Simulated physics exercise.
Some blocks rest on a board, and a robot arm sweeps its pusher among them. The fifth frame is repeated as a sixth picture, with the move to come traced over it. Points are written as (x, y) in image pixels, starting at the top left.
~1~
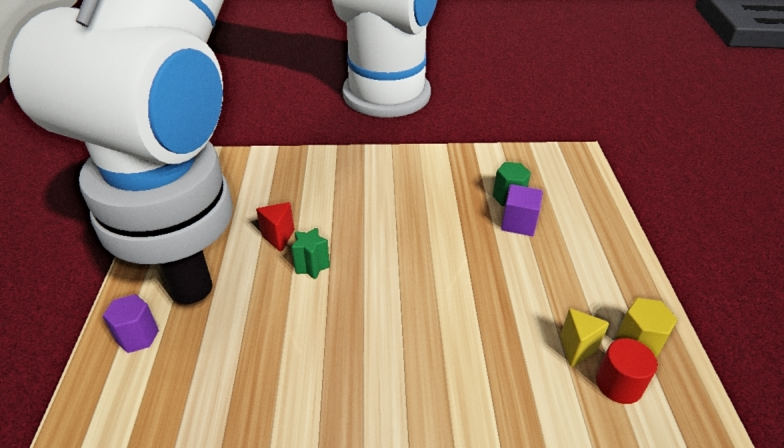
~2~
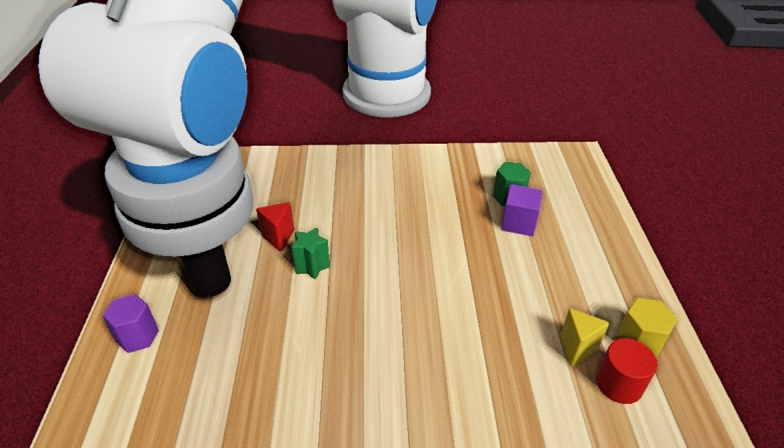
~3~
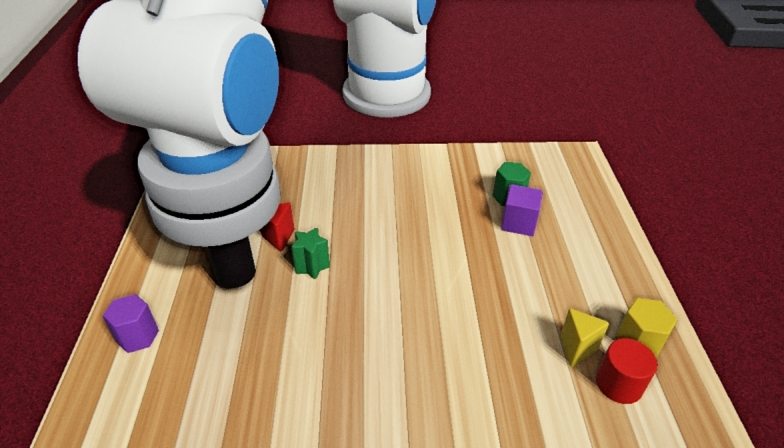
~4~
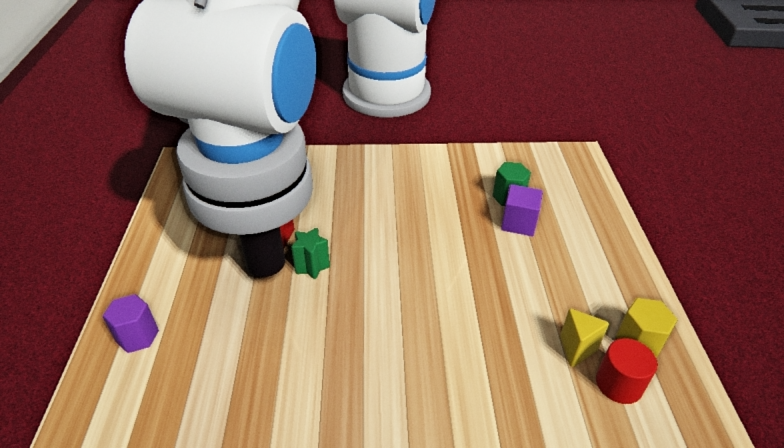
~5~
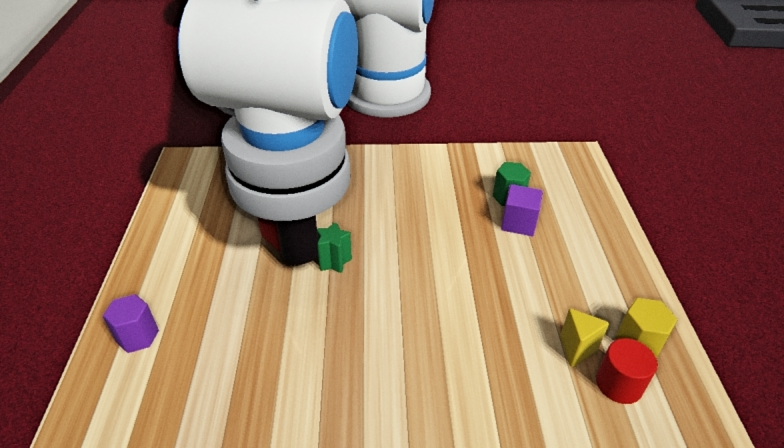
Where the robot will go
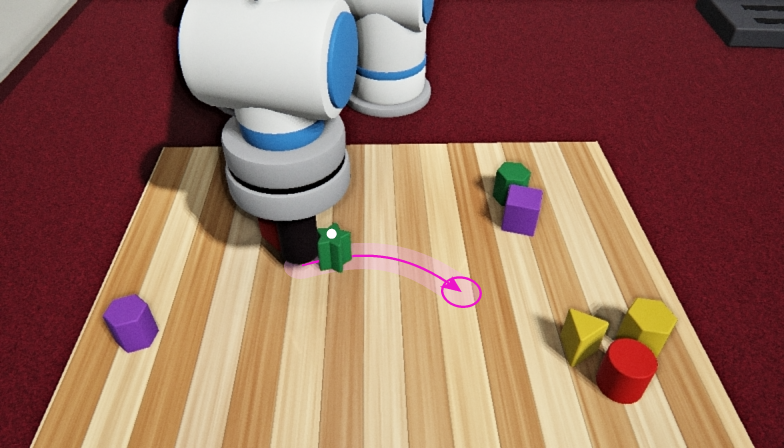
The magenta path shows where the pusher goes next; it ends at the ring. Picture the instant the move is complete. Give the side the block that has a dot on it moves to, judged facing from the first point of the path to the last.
It moves left.
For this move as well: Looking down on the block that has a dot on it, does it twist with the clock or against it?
From the top, the block rotates counterclockwise.
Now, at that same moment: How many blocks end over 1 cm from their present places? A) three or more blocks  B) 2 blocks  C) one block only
C: One block only.
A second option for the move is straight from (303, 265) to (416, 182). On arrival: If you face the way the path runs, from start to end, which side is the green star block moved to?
It moves right.
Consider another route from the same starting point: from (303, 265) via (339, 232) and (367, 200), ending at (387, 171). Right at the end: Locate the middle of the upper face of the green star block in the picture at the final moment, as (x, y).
So, by the moment the path ends, you'll find the top centre of the green star block at (354, 225).
The drawn path runs from (303, 265) by way of (359, 256) and (414, 265) to (461, 292); the dot is on the green star block.
What follows on the original path. One third of the way, pusher at (359, 242); green star block at (390, 225).
Two thirds of the way, pusher at (415, 252); green star block at (442, 225), turned 25° anticlockwise.
At the end, pusher at (463, 278); red triangular block not moved; green star block at (450, 227), turned 55° anticlockwise.
